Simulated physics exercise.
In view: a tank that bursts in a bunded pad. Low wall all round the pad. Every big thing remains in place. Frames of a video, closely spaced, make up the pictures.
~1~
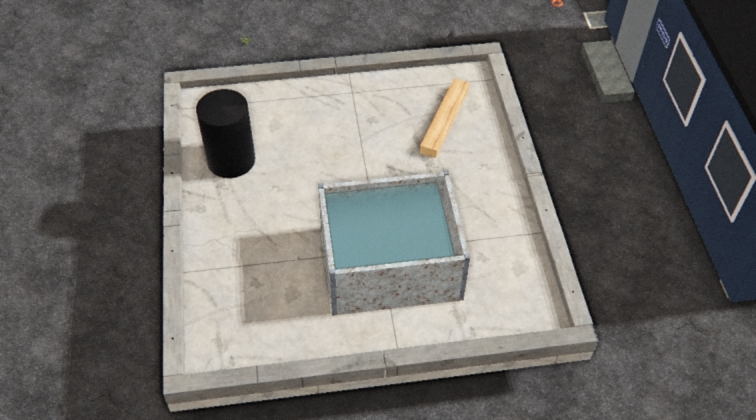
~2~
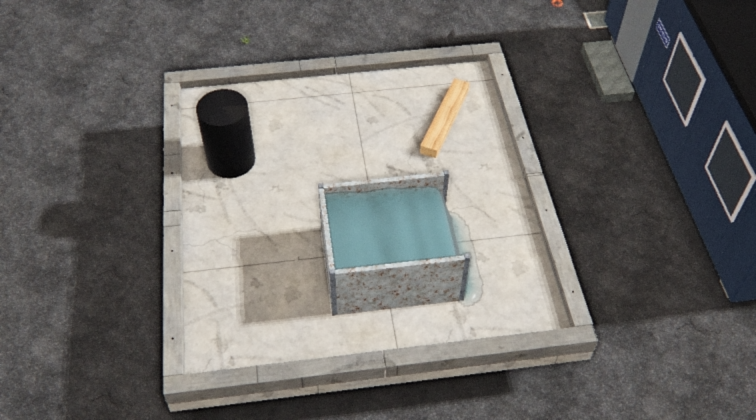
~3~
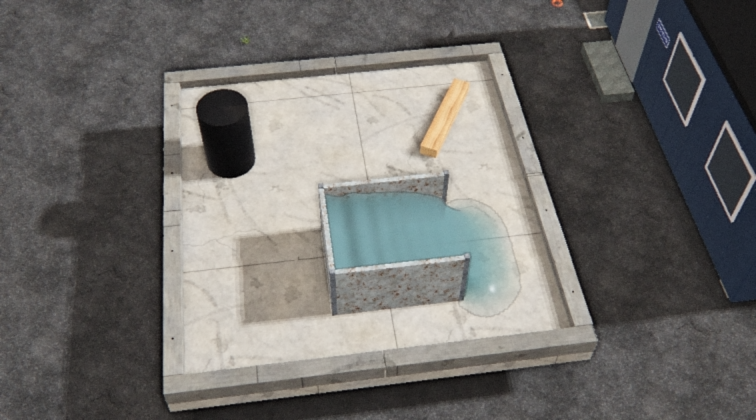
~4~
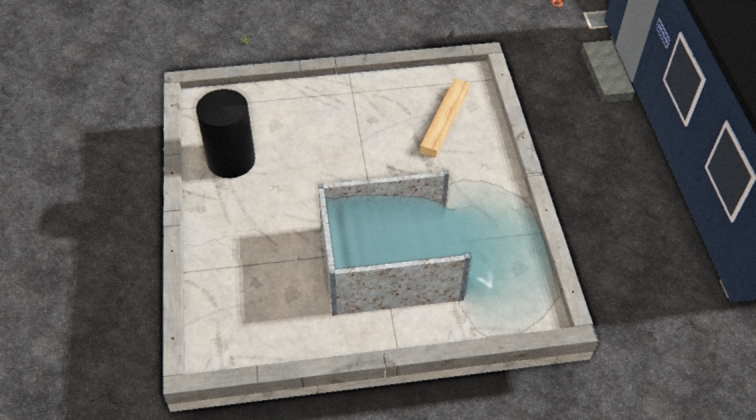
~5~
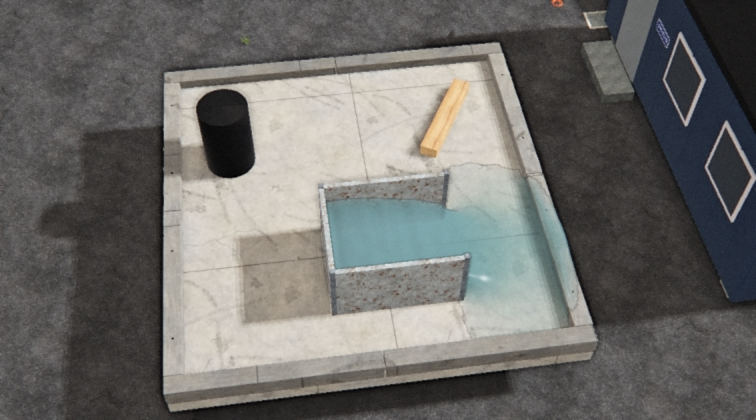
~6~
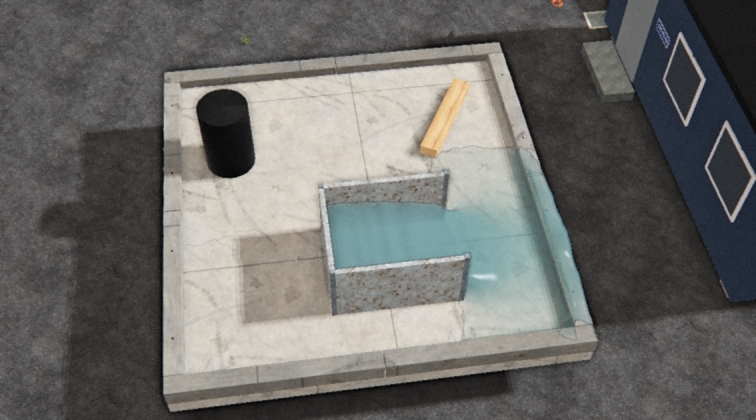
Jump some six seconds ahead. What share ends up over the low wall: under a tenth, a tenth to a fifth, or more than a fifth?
The part that gets over is more than a fifth.
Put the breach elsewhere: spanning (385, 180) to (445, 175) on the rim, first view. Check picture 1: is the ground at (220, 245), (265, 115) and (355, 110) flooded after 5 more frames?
Spared, soaked, soaked.
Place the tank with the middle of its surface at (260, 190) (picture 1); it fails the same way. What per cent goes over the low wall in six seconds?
About 24 per cent.
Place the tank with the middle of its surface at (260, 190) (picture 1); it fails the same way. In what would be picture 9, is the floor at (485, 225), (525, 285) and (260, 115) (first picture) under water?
Readings in order: Inundated / inundated / unwetted.
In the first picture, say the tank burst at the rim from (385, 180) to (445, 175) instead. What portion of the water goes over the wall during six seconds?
Around 18 percent.
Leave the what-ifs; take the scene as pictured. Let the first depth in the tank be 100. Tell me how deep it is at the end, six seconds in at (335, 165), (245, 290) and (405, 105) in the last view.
First 4, next 4, last 2 in a hundred.
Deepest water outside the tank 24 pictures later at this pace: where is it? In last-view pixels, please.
Somewhere near (482, 67), I think.
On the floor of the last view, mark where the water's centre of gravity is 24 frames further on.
Near pixel (441, 225).
A moment on, water covers 20 % of the floor; the low wall has let 12 % over.
Next, water covers 20 % of the floor; the low wall has let 21 % over.
Then, water covers 25 % of the floor; the low wall has let 41 % over.
Later, water covers 50 % of the floor; the low wall has let 45 % over.
In the end, water covers 75 % of the floor; the low wall has let 46 % over.
